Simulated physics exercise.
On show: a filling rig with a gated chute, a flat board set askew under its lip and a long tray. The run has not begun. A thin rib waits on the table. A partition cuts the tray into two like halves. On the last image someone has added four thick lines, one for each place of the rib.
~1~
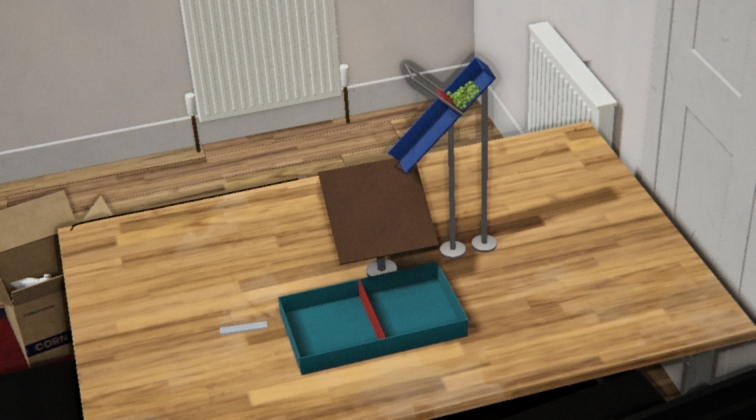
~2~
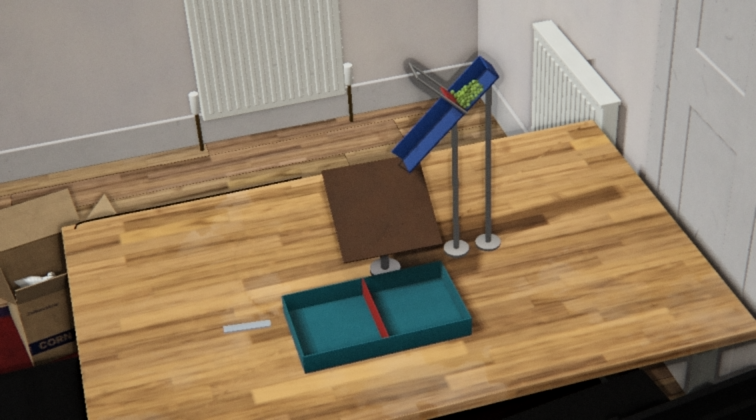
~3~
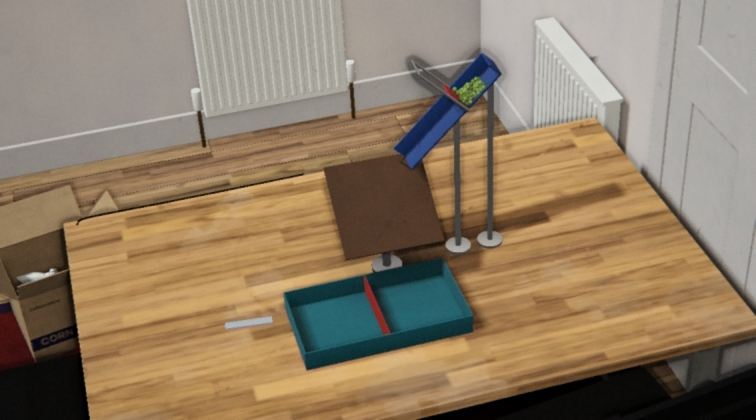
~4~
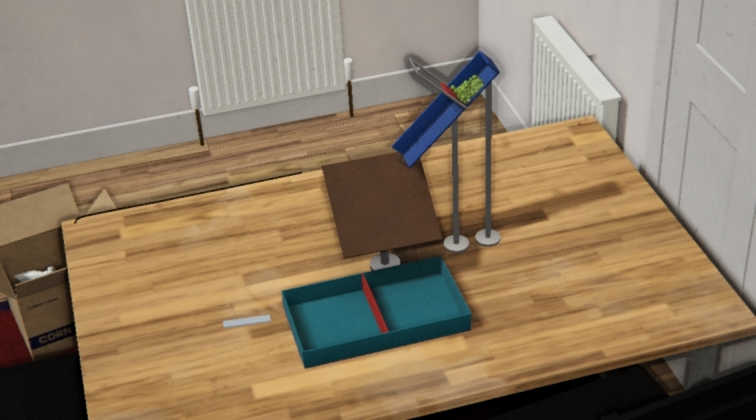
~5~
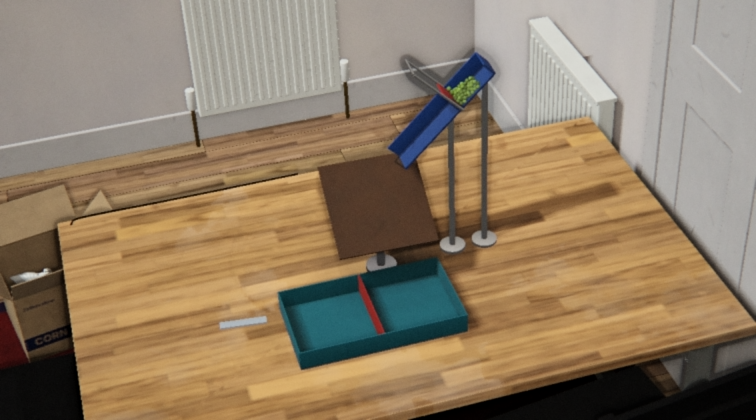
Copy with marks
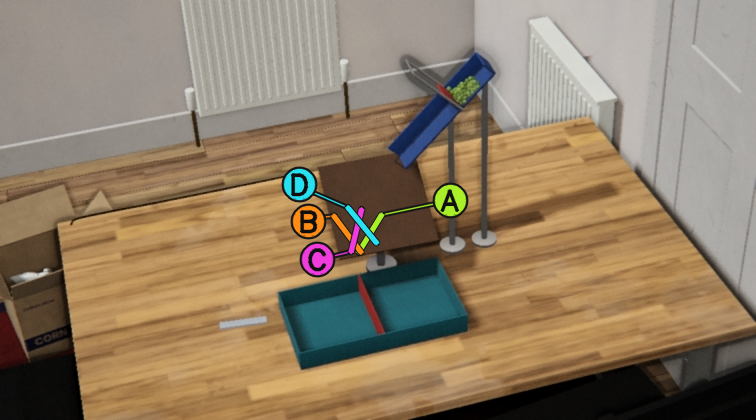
At first, a blue chute on tall grey stands holds a small green load near its raised end, above a tilted brown board and a teal tray with a red divider on a wooden table. The view then drifts slightly and shifts back, while the objects themselves stay still.
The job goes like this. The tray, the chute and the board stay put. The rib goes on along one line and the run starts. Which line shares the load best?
Line C does it best.
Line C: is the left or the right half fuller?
The left half.
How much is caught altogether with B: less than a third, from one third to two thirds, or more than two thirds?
Line B gives more than two thirds.
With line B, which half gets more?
Right.
On the marked copy, line A from (381, 215) to (358, 252); line B from (333, 215) to (361, 252); line C from (361, 209) to (351, 251); line D from (347, 207) to (376, 242).
If A is chosen, of what is caught, almost all in the left half, about a tenth in the right.
If B is chosen, of what is caught, just a few in the left half, almost all in the right.
If C is chosen, of what is caught, roughly two thirds in the left half, roughly a third in the right.
If D is chosen, of what is caught, about a tenth in the left half, the larger part in the right.
